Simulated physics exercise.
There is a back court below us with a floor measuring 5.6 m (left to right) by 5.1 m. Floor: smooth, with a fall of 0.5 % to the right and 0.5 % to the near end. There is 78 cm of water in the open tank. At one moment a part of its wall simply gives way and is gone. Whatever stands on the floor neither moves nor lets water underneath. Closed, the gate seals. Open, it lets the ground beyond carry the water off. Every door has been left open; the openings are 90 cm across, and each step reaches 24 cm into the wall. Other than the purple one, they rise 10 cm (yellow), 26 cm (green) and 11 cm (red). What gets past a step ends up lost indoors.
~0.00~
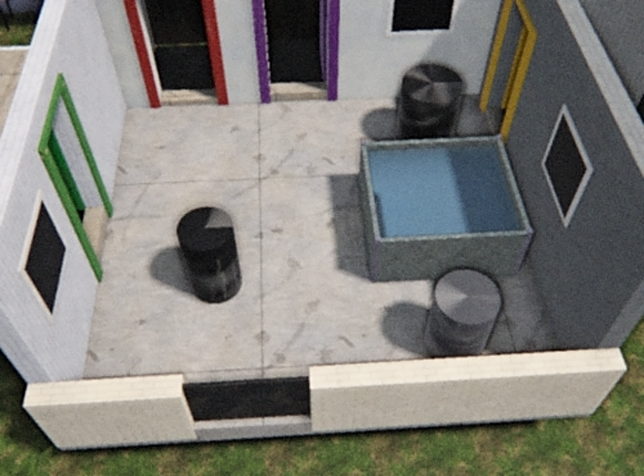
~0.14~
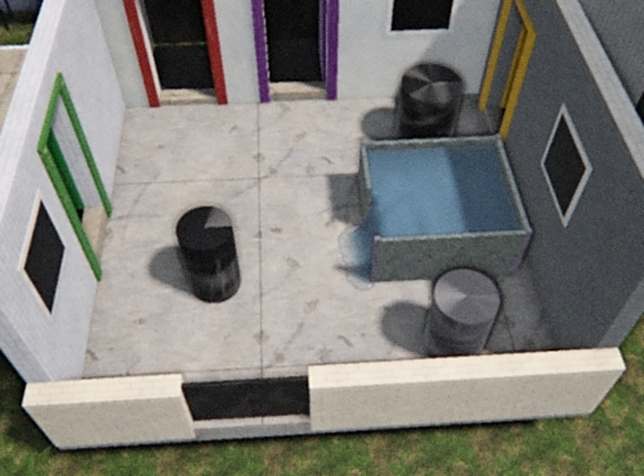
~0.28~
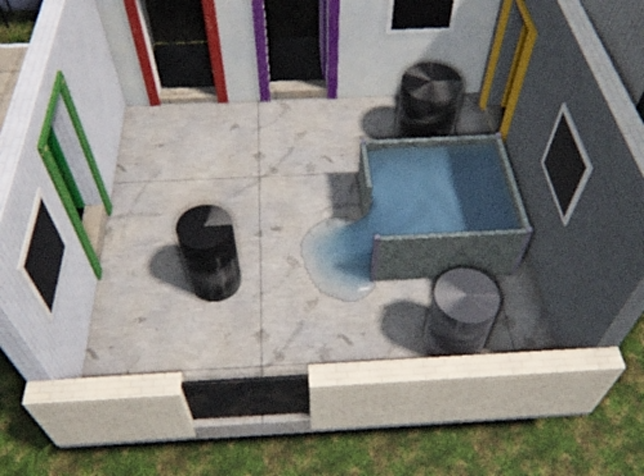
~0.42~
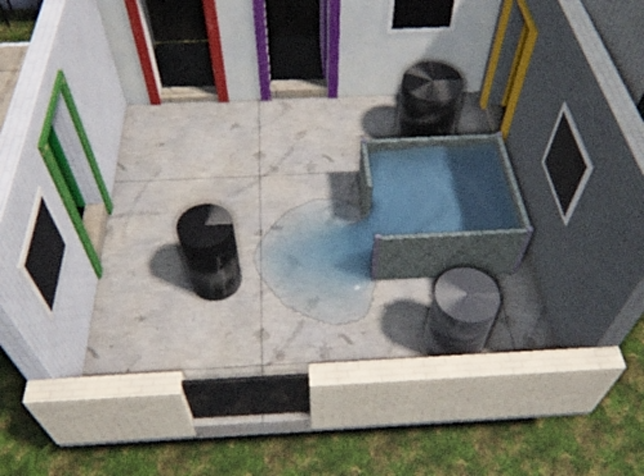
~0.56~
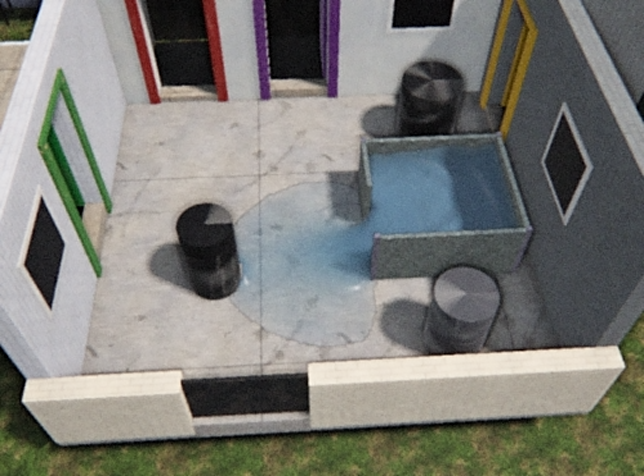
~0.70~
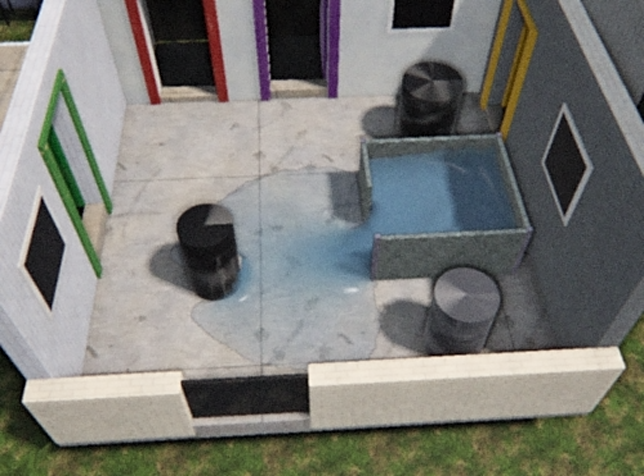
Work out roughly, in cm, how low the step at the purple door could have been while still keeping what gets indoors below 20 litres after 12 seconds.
No lower than about 7.5 cm.
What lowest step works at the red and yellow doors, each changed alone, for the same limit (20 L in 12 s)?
About 15 cm at red and 11.0 cm at yellow.
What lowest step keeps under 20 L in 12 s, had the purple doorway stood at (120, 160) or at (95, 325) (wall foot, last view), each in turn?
About 15 cm for the first and 11.5 cm for the second.
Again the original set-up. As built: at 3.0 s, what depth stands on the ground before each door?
At the purple door the depth is 1 cm, at yellow 0 cm, at green 19 cm and at red 14 cm.
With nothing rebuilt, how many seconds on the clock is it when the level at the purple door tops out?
It peaks at about 5.5 s.
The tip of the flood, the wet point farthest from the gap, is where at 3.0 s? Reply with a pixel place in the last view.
Front tip: Approx. (127, 106) px.
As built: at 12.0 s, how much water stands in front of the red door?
A ruler would read roughly 5.0 cm.
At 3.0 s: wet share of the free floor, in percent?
The wet part is about 55 per cent.
After 1.4 s water covers 40 % of the floor, deepest (39 cm) near (366, 265); it has not reached the purple door.
After 3.0 s water covers 55 % of the floor, deepest (28 cm) near (127, 106); it has not reached the purple door.
After 12.0 s water covers 100 % of the floor, deepest (14 cm) near (492, 388); 9 cm at the purple door, 0 litres in over its 17 cm step.
At the purple door as built, the water arrived by 3.3 s and peaked near 15 cm at 5.4 s.
Run again over the same 12 s with other heights there, 27 litres in over 7 cm, 9 litres over 9.5 cm. The limit of 20 litres is kept from about 7.5 cm up.
